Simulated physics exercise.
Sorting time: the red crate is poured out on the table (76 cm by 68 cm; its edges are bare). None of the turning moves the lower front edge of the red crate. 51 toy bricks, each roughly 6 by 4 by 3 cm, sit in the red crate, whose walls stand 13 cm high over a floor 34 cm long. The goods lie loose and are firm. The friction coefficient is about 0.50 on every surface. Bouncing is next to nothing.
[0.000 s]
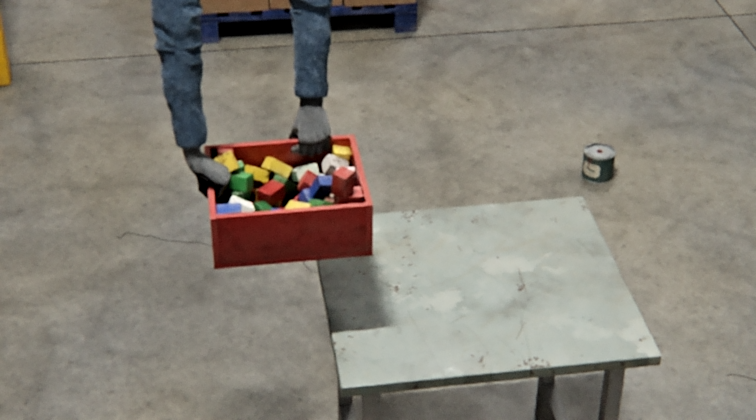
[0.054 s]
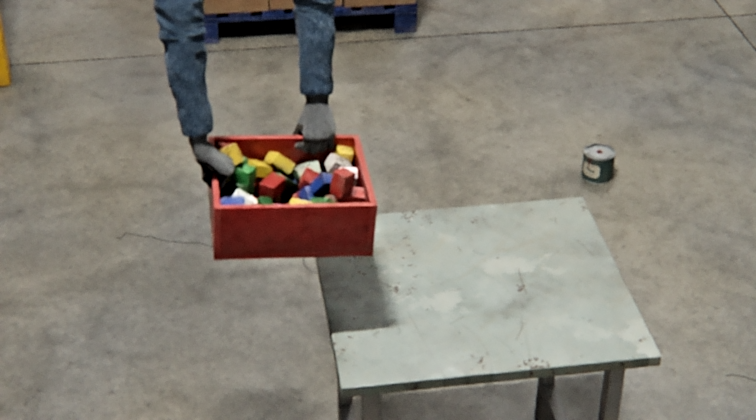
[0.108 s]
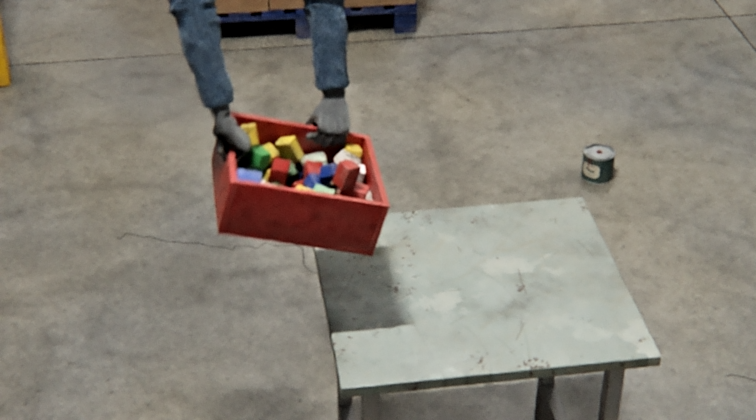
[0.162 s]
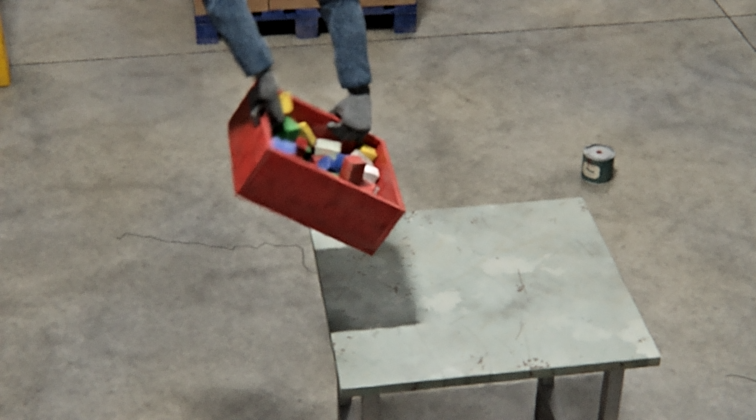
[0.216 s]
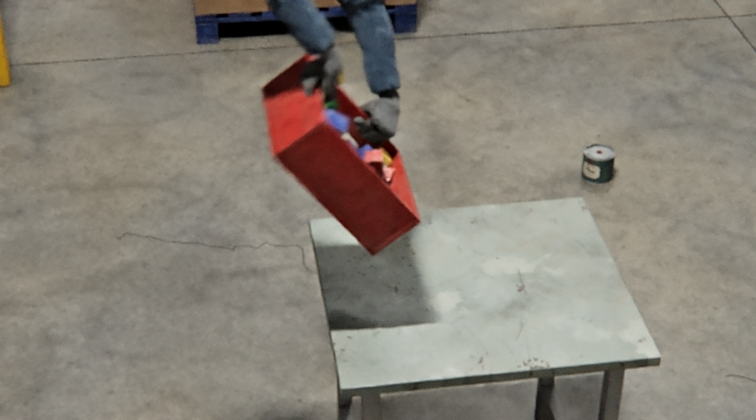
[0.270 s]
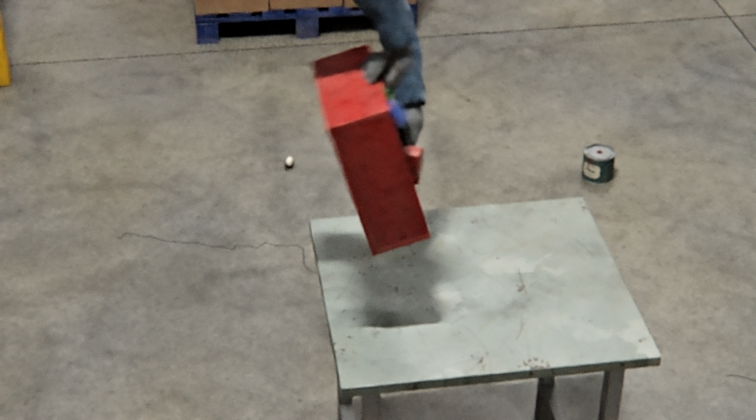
Gloved hands holding a red crate of colourful toy bricks above a metal table, steadily tilting it steeply down to the right.
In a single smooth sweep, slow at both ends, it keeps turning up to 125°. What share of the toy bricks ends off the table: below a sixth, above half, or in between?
One-sixth to one-half of them off the table.
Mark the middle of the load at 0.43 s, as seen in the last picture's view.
Near (462, 181).
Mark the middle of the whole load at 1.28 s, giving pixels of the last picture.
The middle lies close to (561, 274).
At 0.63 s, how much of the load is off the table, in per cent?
By that time, roughly 5 percent.
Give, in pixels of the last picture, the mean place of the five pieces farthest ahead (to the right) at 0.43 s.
(545, 150).
After 0.43 s, tilt 121°; 29 still in the red crate and 22 in the air.
After 0.63 s, tilt 125°; 2 still in the red crate, 45 on the table top, 3 over the right end of the table and 1 in the air.
After 0.92 s, tilt 125°; 35 on the table top and 16 over the right end of the table.
Outcome (at 1.28 s), 35 on the table top and 16 over the right end of the table. Asked share, 16 of 51, 31 per cent.
